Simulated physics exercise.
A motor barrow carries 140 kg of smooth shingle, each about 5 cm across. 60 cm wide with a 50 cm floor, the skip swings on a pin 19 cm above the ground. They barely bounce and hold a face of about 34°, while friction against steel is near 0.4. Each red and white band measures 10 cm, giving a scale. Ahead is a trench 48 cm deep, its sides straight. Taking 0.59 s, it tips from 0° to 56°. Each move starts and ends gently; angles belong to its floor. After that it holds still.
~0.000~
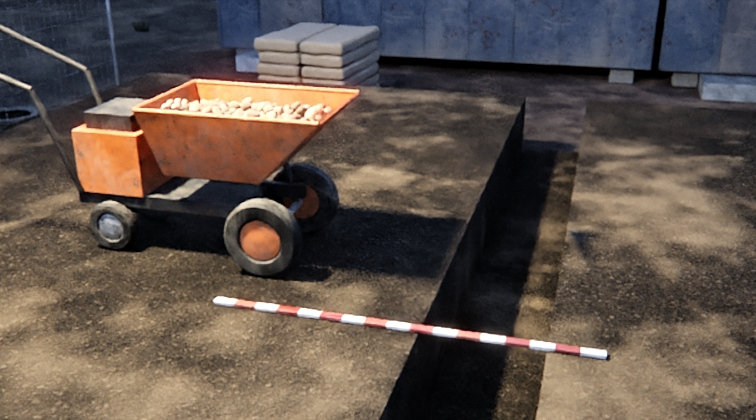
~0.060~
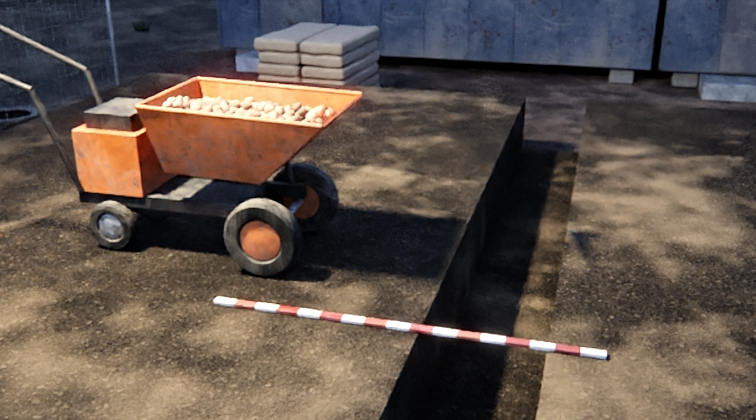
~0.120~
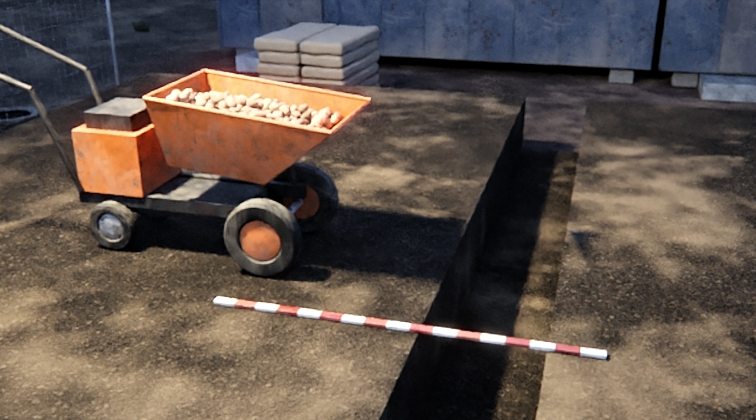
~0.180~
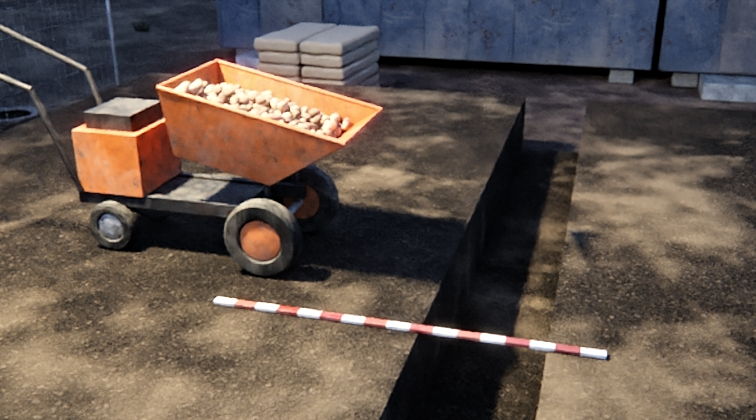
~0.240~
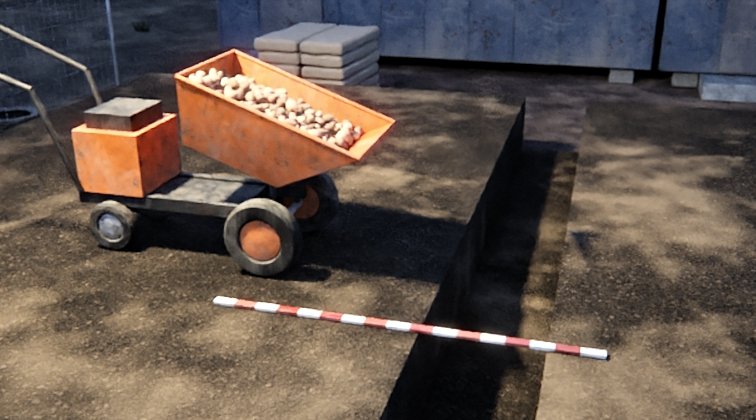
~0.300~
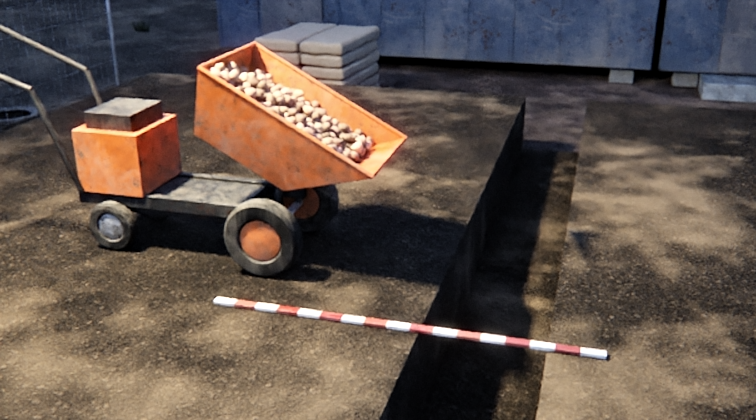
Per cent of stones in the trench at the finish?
About 83 %.
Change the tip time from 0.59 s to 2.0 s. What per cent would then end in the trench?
80 per cent.
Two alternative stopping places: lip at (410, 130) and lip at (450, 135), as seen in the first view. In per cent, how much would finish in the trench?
65 and 35 %.
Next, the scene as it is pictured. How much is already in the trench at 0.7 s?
I'd say near 5 per cent at that time.
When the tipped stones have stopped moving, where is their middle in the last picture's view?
The stones end up centred near (494, 351).
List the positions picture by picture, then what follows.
In the first picture, lip at (319, 124), floor tilted 0°, highest stones at (282, 109).
In the second picture, the skip is at 2°, its lip at (322, 127); the top of the load is at (255, 108); the stones move at 0.4 m/s on average.
In the third picture, the skip is at 6°, its lip at (332, 133); the top of the load is at (224, 101); the stones move at 0.8 m/s on average.
In the fourth picture, lip at (345, 144), floor tilted 12°, highest stones at (222, 91); the stones move at 1.1 m/s on average.
In the fifth picture, lip at (360, 159), floor tilted 20°, highest stones at (230, 82); the stones move at 1.2 m/s on average.
In the sixth picture, lip at (373, 177), floor tilted 29°, highest stones at (243, 75); the stones move at 1.3 m/s on average.
After 0.4 s the floor is at 47°; 100 % in the skip; the foremost stones are at (385, 191).
After 0.7 s the floor is at 56°; 89 % in the skip, 7 % short of the trench, 4 % in the trench; the foremost stones are at (463, 257).
After 1.0 s the floor is at 56°; 42 % in the skip, 8 % short of the trench, 50 % in the trench; the foremost stones are at (545, 370).
After 3.0 s the floor is at 56°; 1 % in the skip, 16 % short of the trench, 83 % in the trench; the foremost stones are at (546, 365).
